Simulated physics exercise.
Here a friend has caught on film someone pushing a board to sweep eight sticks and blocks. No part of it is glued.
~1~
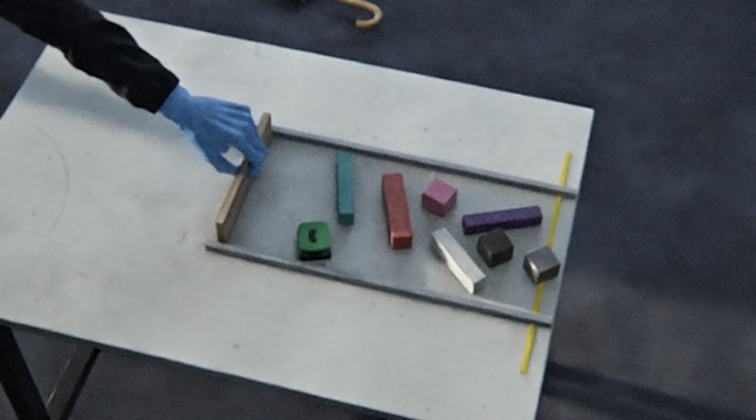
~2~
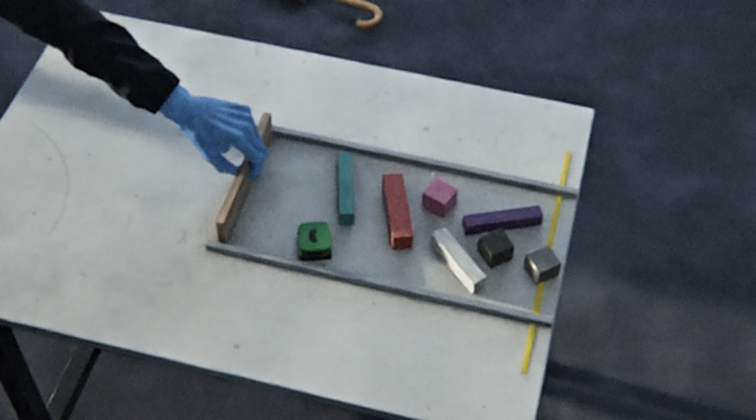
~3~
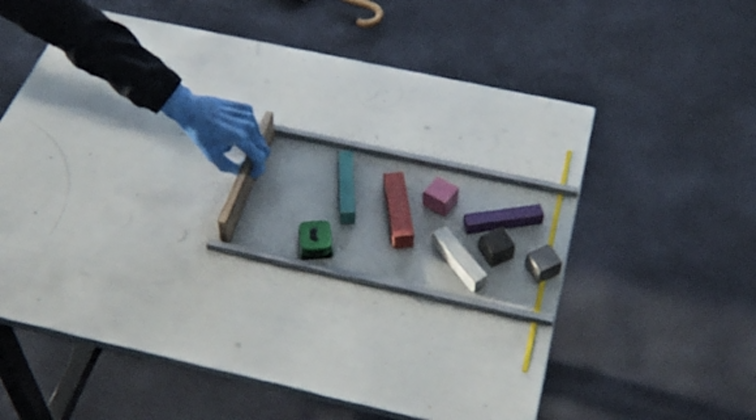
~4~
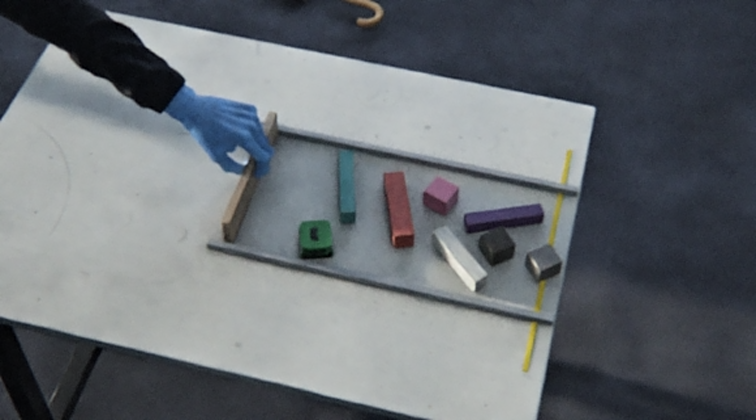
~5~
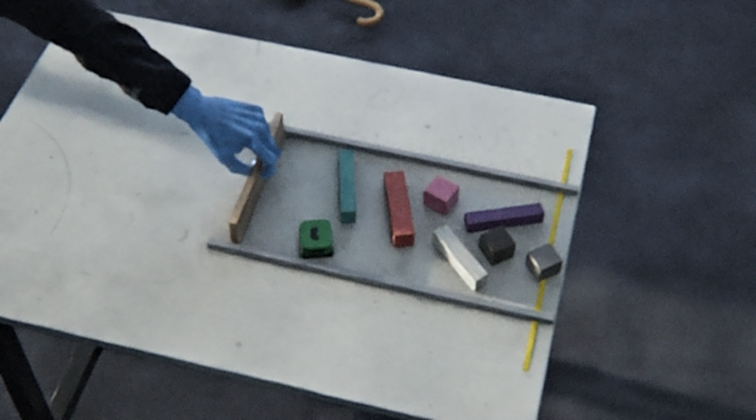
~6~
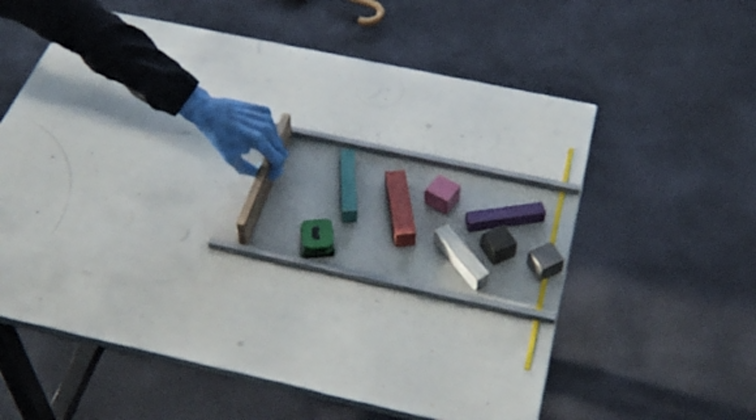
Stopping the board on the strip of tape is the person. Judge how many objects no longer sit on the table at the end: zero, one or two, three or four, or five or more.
The number going over the edge will be five or higher.
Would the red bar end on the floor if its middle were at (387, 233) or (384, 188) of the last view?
The red bar: Plunges, then plunges.
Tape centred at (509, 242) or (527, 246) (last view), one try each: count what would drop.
You'd get 3 the first time and 4 the second.
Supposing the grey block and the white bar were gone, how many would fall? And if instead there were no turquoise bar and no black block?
I'd say 4 the first time and 4 the second time.
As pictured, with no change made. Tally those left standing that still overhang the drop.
The number is 1.
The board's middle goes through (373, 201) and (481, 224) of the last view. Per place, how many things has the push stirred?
One spot: 3. Other spot: 8.
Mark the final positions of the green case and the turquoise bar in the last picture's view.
Final positions: Near (557, 294); near (562, 230).
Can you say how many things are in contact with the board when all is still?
It's 2 of them.
Early on, none off yet; grey block at rest near (545, 261); purple bar at rest near (505, 217); black block at rest near (499, 245).
A while later, none off yet; grey block moving near (554, 263); purple bar travelled a little near (536, 223); black block travelled about its own width near (523, 248).
Finally, the number that fall off is five or more; lost, red bar, pink block, white bar, black block, purple bar and grey block.
